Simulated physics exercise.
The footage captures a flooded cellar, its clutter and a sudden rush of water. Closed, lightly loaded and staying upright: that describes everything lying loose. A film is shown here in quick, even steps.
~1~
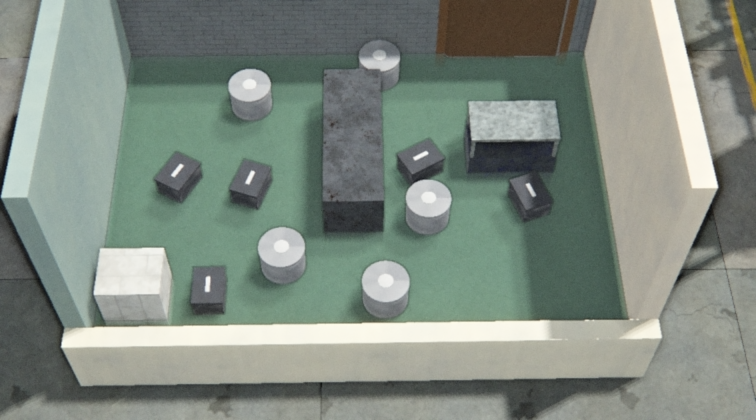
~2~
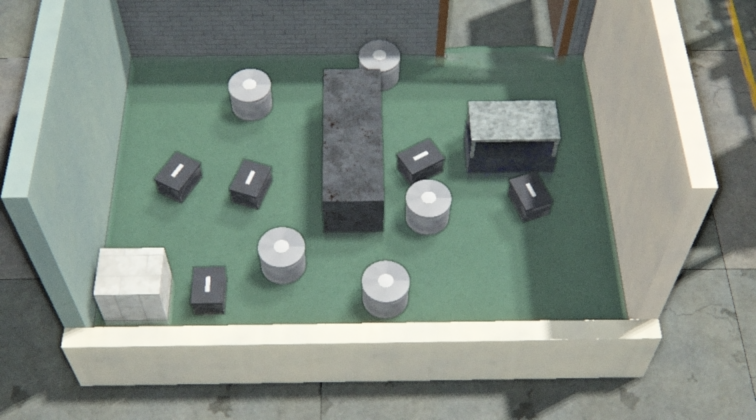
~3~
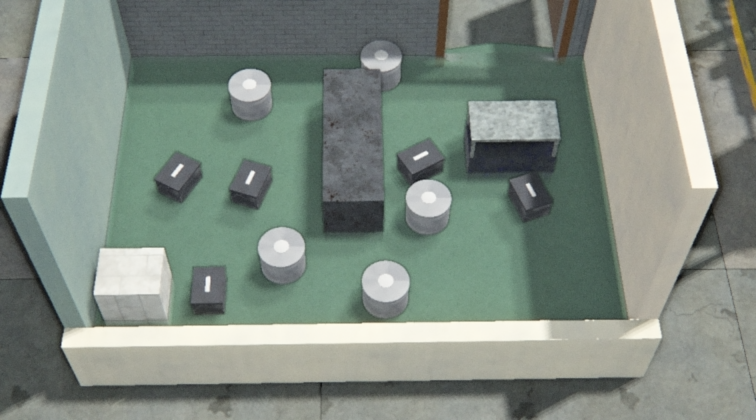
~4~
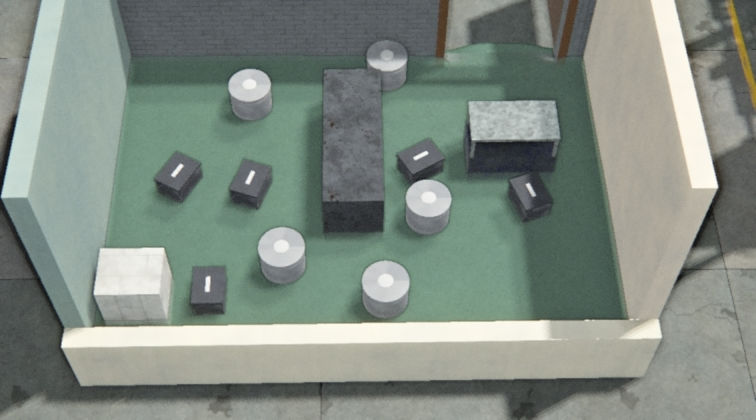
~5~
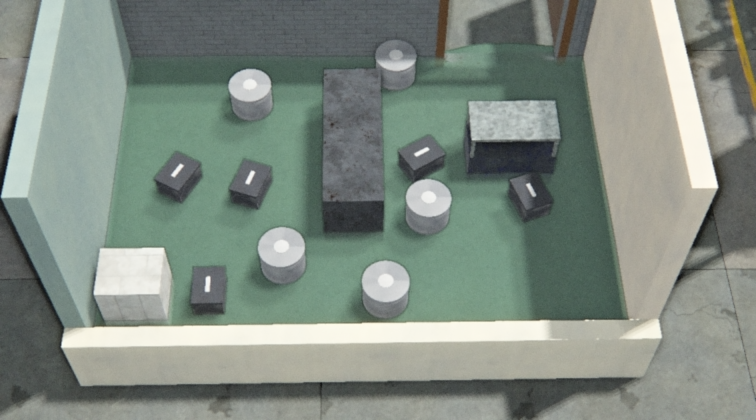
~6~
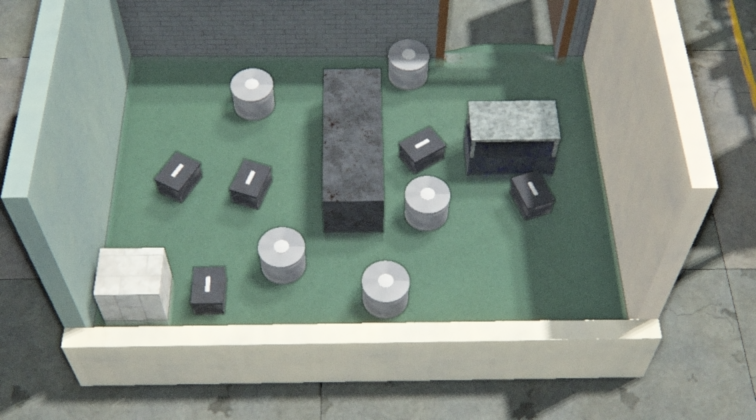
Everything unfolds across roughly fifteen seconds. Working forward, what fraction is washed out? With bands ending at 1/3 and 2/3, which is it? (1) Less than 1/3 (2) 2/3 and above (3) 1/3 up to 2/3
3, 1/3 up to 2/3.
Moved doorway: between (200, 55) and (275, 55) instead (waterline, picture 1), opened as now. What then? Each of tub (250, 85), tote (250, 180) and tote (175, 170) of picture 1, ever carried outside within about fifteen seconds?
Note - 1: Escaped; 2: Escaped; 3: Escaped.
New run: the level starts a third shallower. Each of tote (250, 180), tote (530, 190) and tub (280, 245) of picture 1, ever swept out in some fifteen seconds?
Ordered answer: Retained; flushed away; retained.
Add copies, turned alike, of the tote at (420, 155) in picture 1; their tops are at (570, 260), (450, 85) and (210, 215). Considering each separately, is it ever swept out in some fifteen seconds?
In order, the first is escaping, the second escaping, the third never leaving.
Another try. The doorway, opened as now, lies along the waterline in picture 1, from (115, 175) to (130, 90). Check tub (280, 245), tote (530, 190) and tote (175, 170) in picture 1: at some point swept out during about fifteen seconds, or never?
Escapes, remains, escapes.
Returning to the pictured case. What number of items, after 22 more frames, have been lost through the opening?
I get 5.
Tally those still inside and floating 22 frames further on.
So that is 5.
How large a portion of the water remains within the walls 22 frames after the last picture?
I'd say close to 62 percent.
A moment on, 0 of 10 are out; 10 afloat.
Next, 2 of 10 are out; 8 afloat.
Later, 5 of 10 are out; 5 afloat.
In the end, 5 of 10 are out; 5 afloat.
